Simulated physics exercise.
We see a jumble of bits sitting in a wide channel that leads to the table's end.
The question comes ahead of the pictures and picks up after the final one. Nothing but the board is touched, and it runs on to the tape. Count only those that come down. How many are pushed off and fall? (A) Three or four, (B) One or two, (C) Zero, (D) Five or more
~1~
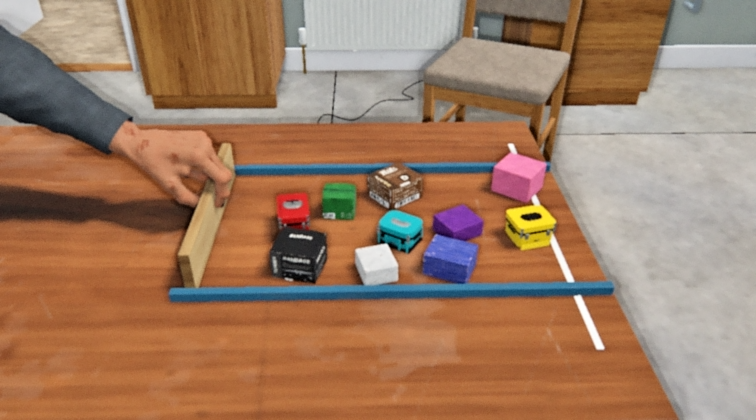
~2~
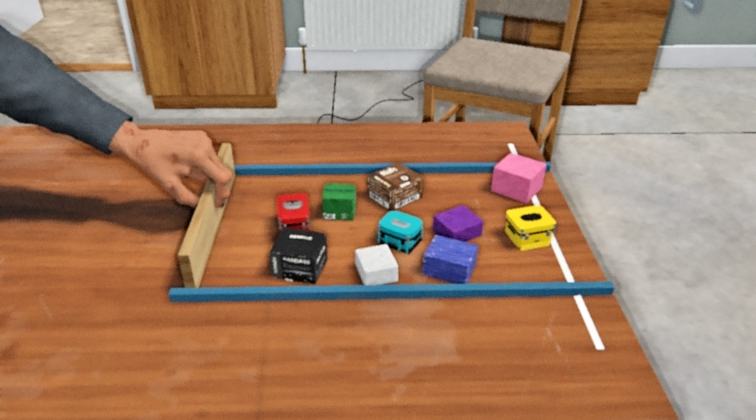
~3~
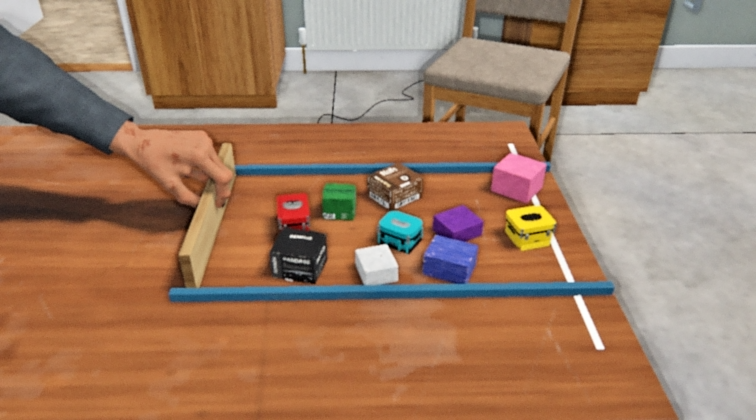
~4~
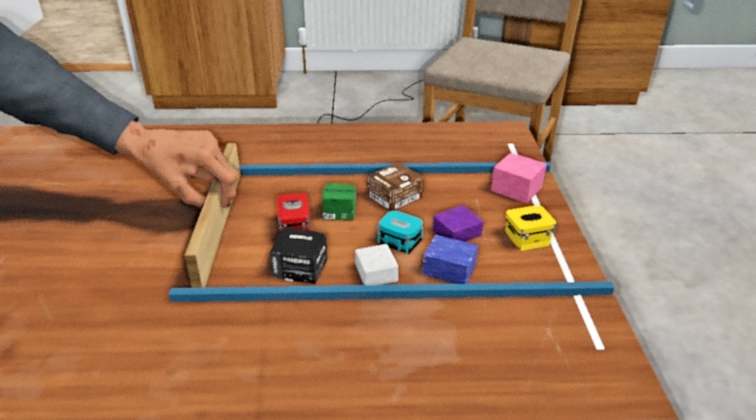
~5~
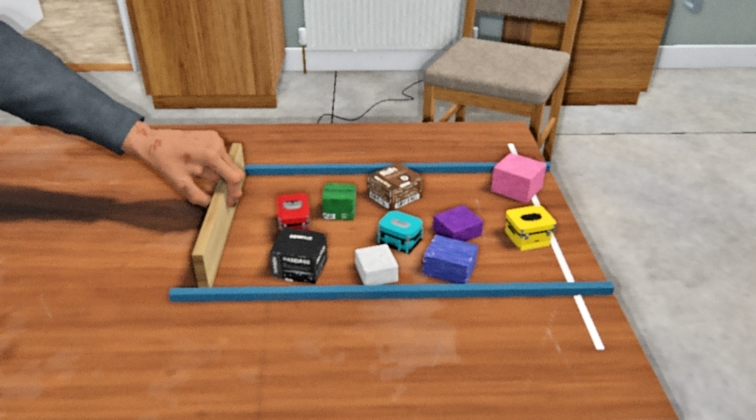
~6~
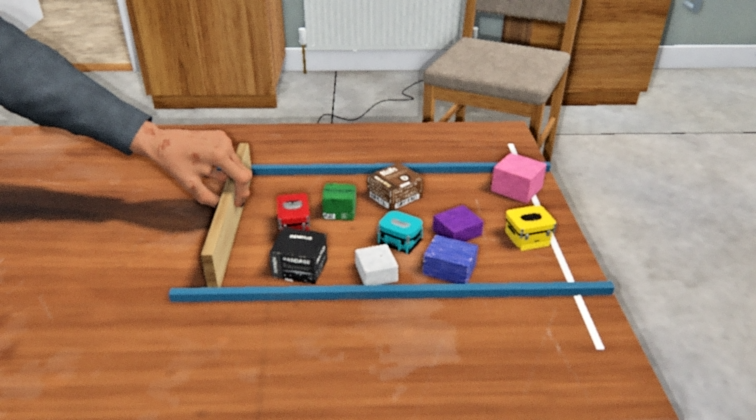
D, five or more.
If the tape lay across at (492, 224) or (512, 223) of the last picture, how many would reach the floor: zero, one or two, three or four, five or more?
The first spot gives 1 or 2, the second gives three to four.
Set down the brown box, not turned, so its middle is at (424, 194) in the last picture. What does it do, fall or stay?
In that case the brown box drops away.
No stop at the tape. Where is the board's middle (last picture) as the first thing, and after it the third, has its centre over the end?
Its centre point is roughly (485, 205) and later (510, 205).
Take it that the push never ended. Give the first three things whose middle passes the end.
First the blue block, next the yellow case, then the pink block.
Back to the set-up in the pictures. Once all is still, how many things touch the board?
All in all, 4.
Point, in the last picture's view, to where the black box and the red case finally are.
Okay, so first (589, 249), and next (563, 215).
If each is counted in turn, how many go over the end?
Result: A total of 6.
A little later, none off yet; pink block at rest near (519, 177); yellow case at rest near (529, 228); purple block at rest near (458, 225).
When it is over, the number that fall off is five or more; down, white block, turquoise case, blue block, purple block, yellow case and pink block.
